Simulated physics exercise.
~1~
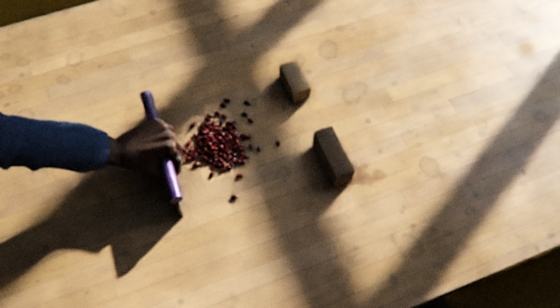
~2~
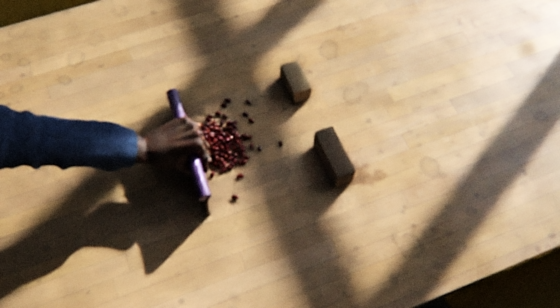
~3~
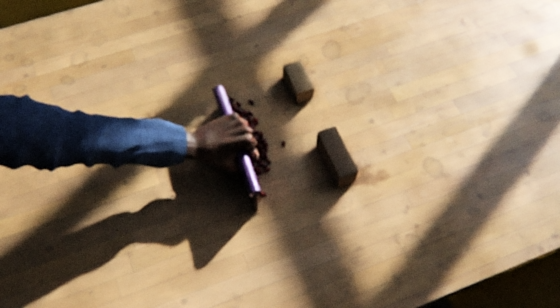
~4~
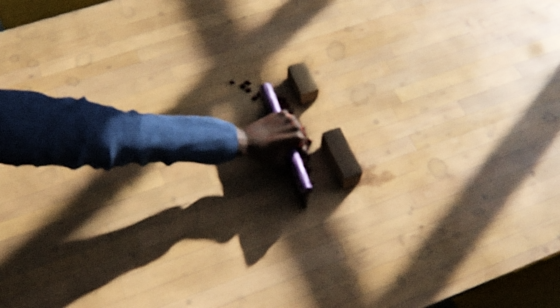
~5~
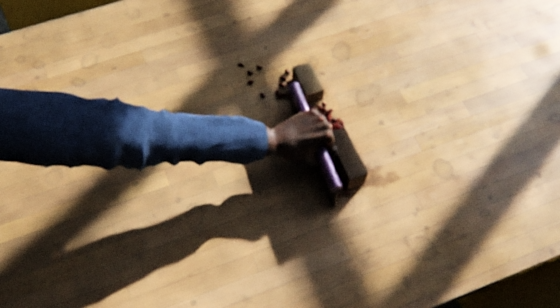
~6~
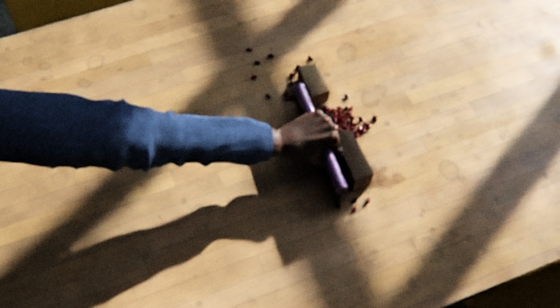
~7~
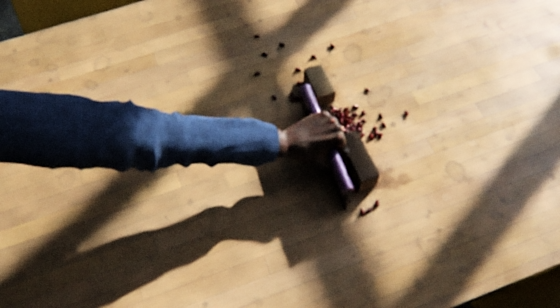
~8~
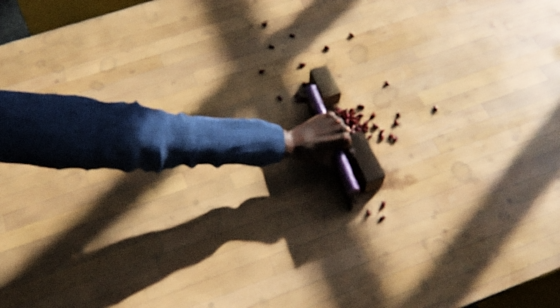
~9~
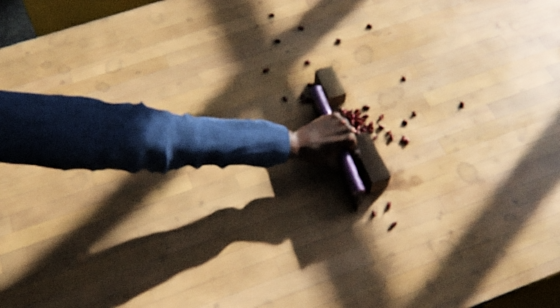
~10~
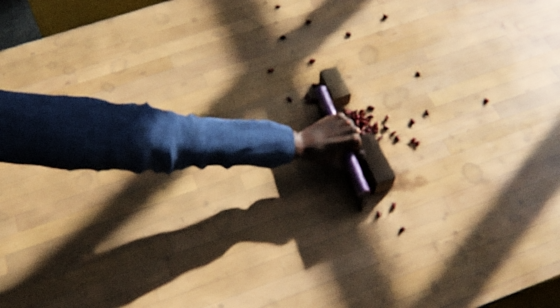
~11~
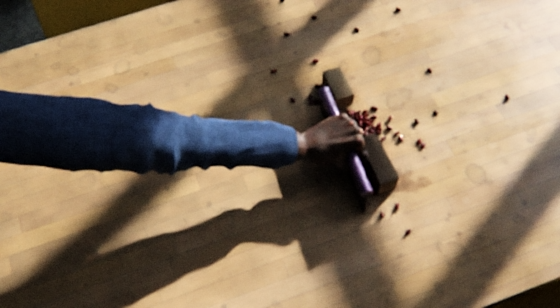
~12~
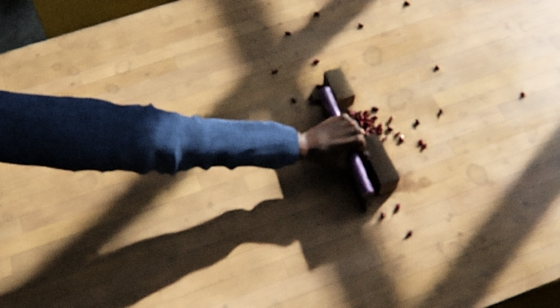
The footage shows a hand in a blue sleeve pushing a purple scraper rightwards through spilt kidney beans on a wooden table until it stops against two dark blocks, with many beans in or through the gap and others scattered around the blocks.
